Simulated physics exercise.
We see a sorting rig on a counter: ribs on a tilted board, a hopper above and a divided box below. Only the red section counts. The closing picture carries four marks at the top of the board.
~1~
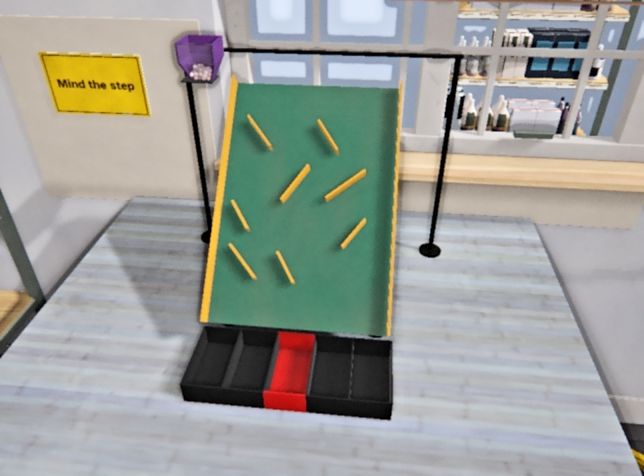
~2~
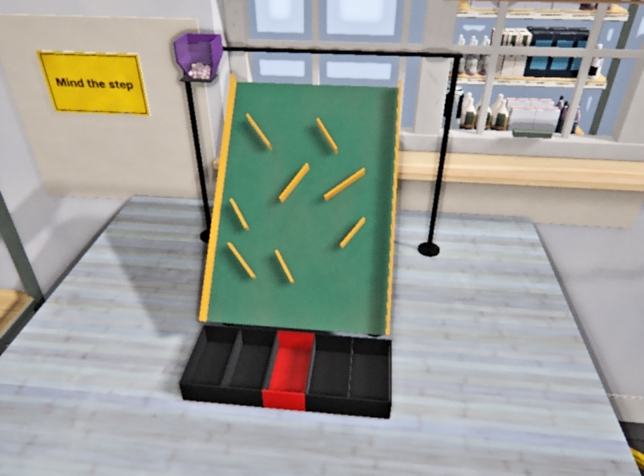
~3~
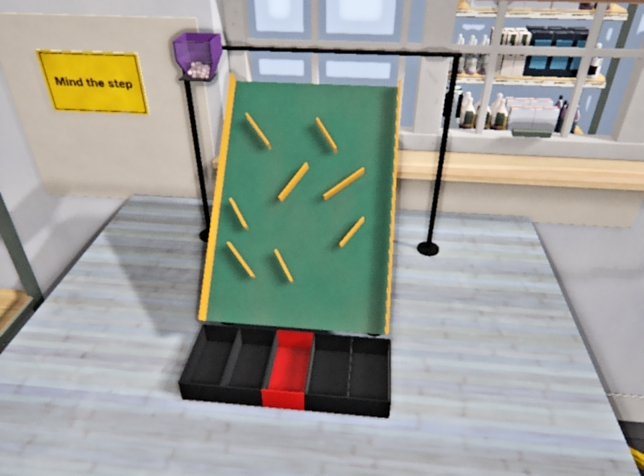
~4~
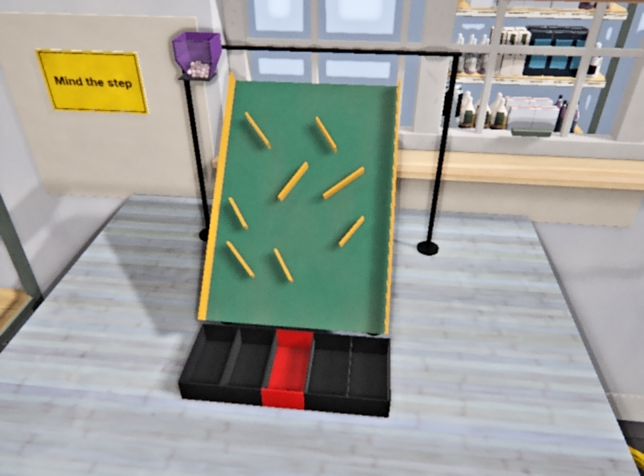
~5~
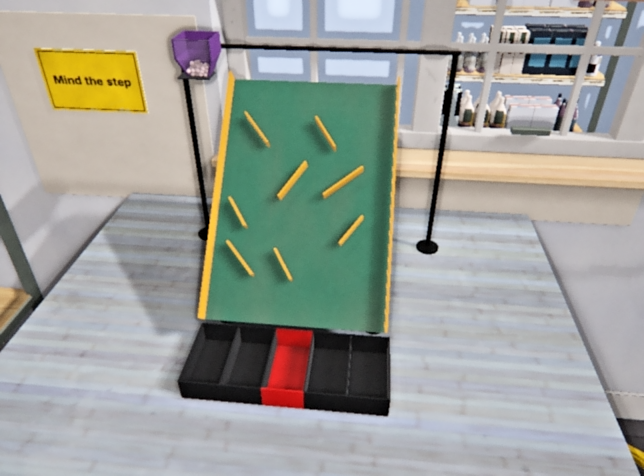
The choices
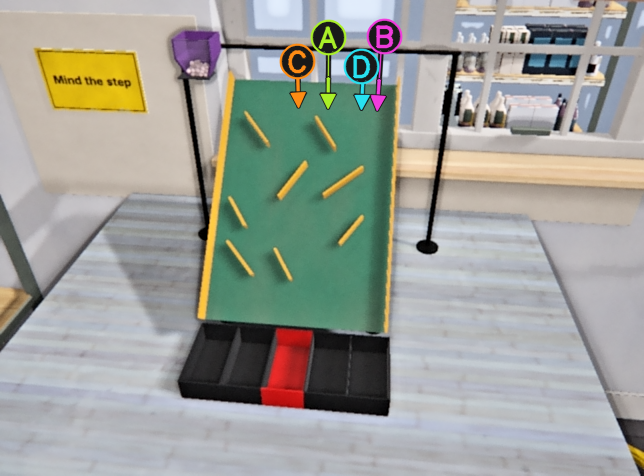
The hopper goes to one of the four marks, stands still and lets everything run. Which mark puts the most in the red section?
Mark C does it best.
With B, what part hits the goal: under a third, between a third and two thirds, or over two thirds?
It is under a third.
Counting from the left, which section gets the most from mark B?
It is the fifth one.
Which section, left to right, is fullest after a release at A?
The fourth.
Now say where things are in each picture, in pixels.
Hopper at (202, 72), sugar pearls, door shut, in the first frame.
Ribs (247, 114) to (269, 144), (317, 119) to (336, 149), (280, 198) to (307, 164), in the second frame.
Ribs (324, 196) to (364, 168), (230, 198) to (245, 227), (340, 245) to (363, 217), in the third frame.
Ribs (227, 242) to (252, 275), (275, 249) to (291, 280), in the fourth frame.
Red section at (283, 397), number 3 of 5 from the left, in the fifth frame.
On the marked copy, mark A meets the board at (328, 103); mark B meets the board at (377, 105); mark C meets the board at (298, 102); mark D meets the board at (361, 104).
With A, about a quarter in the red section, about two thirds in other sections, a small part outside the box.
With B, a small part in the red section, about two thirds in other sections, a small part outside the box.
With C, about half in the red section, about a third in other sections, a small part outside the box.
With D, a small part in the red section, most in other sections, a small part outside the box.
